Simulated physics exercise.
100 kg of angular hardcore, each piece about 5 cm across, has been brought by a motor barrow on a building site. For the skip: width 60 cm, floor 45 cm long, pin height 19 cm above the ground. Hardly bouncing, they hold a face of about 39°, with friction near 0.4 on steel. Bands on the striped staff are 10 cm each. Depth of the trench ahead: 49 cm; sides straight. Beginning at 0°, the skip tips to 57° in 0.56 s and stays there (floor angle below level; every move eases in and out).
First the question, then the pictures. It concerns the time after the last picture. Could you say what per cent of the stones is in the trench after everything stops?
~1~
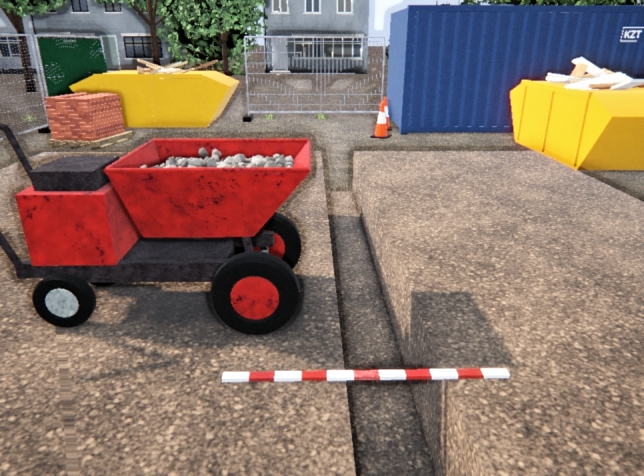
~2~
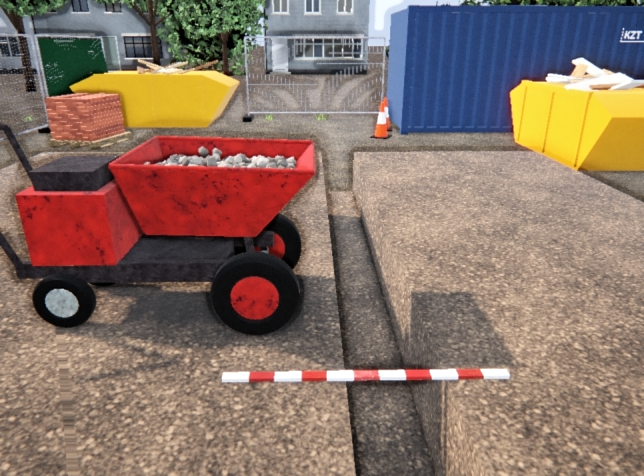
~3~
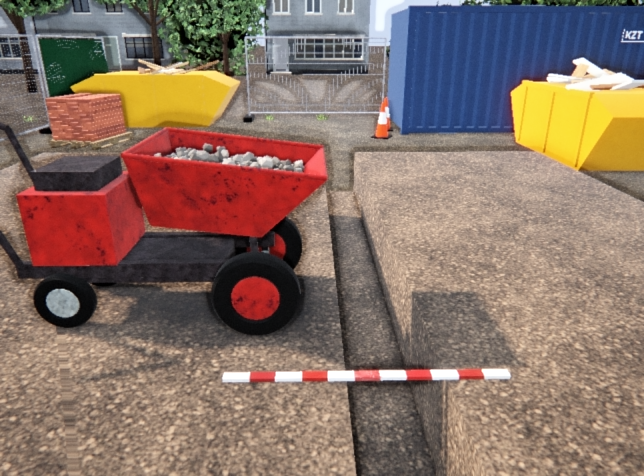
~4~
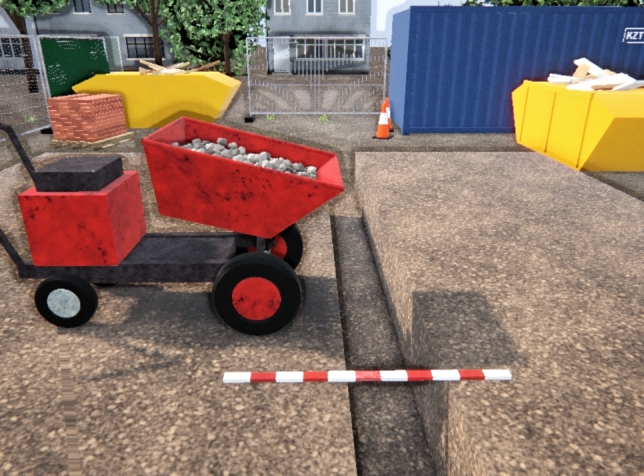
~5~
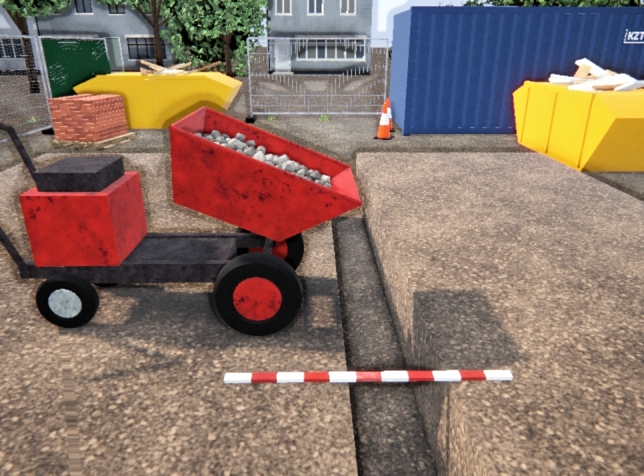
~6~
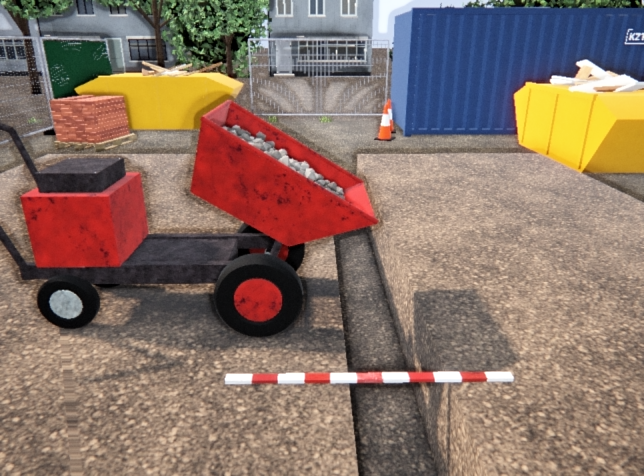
I would put it at 15 per cent.
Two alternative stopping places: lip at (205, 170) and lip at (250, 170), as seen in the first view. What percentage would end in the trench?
Estimates: 30 % then 35 %.
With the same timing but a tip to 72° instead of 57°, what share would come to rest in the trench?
In that case around 50 percent.
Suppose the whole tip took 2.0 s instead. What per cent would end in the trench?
It would come to roughly 10 per cent.
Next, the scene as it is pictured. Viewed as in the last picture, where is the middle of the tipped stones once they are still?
Somewhere near pixel (439, 302).
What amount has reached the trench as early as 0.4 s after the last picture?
Roughly 5 percent of the load.
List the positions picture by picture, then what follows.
The first picture shows lip at (310, 170), floor tilted 0°, highest stones at (236, 160).
In the second picture, the skip is at 2°, its lip at (314, 172); the top of the load is at (226, 160).
In the third picture, the skip is at 7°, its lip at (327, 178); the top of the load is at (201, 155).
The fourth picture shows lip at (344, 189), floor tilted 14°, highest stones at (200, 147).
The fifth picture shows lip at (361, 204), floor tilted 22°, highest stones at (210, 139).
The sixth picture shows lip at (377, 222), floor tilted 32°, highest stones at (230, 134).
Then, 0.1 s after the last picture the floor is at 48°, 100 % in the skip; the foremost stones are at (360, 224).
Then, 0.4 s after the last picture the floor is at 57°, 96 % in the skip, 3 % in the trench; the foremost stones are at (424, 256).
Then, 0.7 s after the last picture the floor is at 57°, 68 % in the skip, 8 % in the trench, 24 % past the trench; the foremost stones are at (532, 314).
Then, 2.7 s after the last picture the floor is at 57°, 61 % in the skip, 15 % in the trench, 25 % past the trench; the foremost stones are at (584, 315).
